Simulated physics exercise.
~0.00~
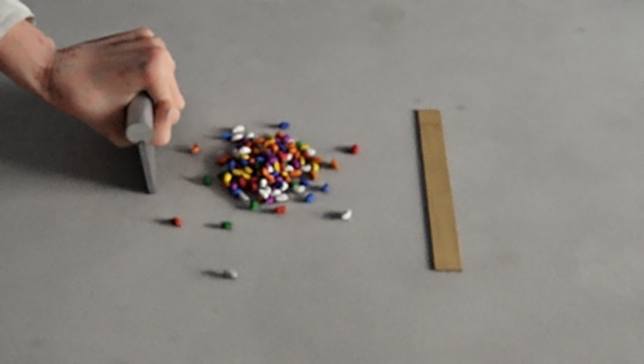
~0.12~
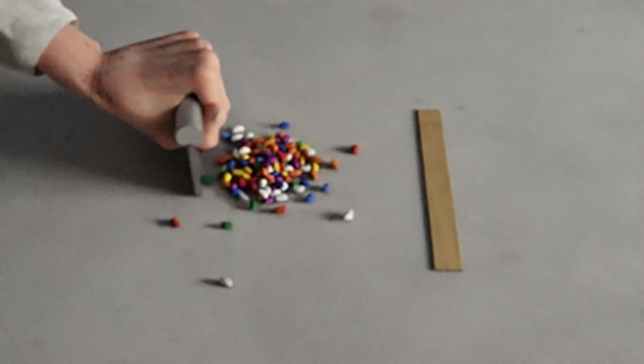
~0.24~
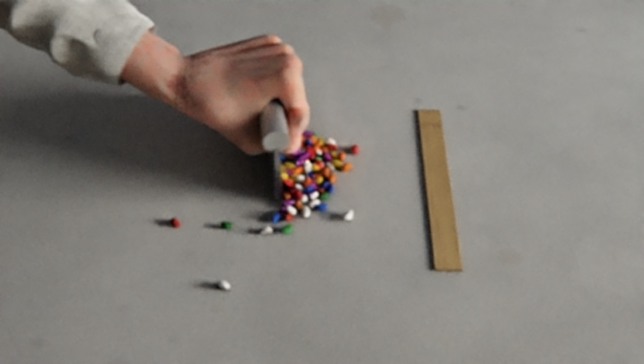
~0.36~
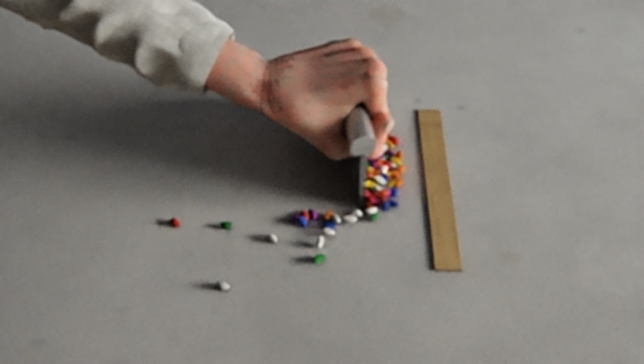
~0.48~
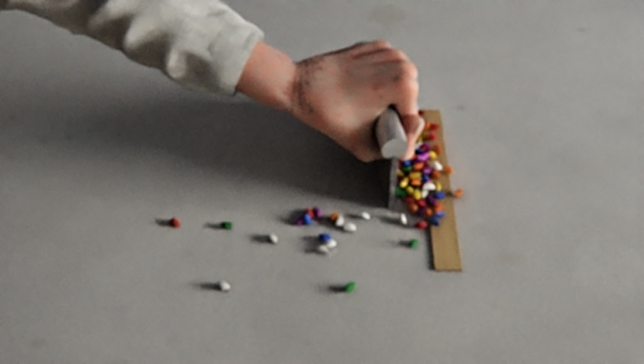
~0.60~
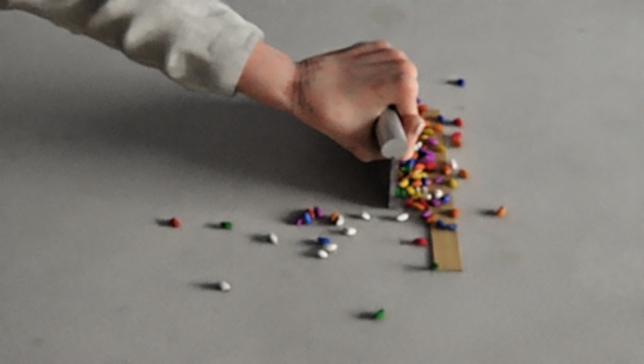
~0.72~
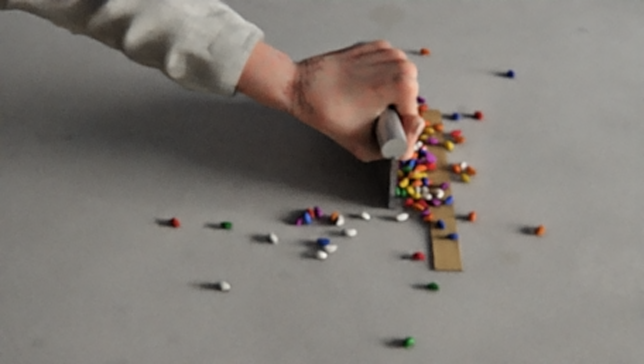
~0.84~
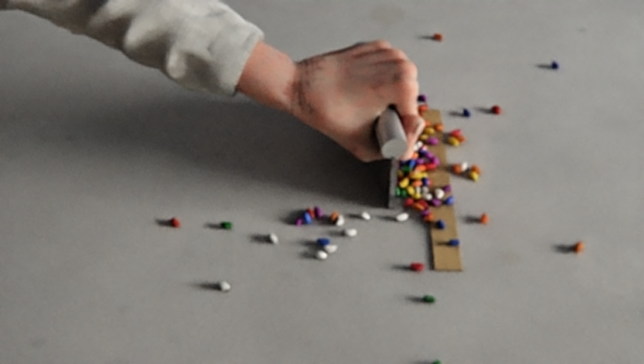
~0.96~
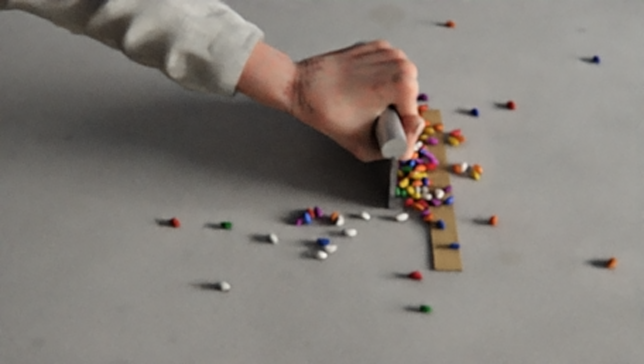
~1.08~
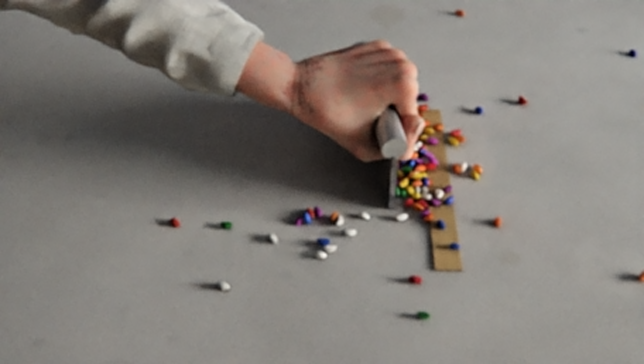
The clip shows a hand pushing an upright scraper rightwards into a pile of colourful beans on a grey surface, leaving some behind, then stopping at a flat wooden strip, where many stay heaped on and against it while others scatter and roll outward beyond.
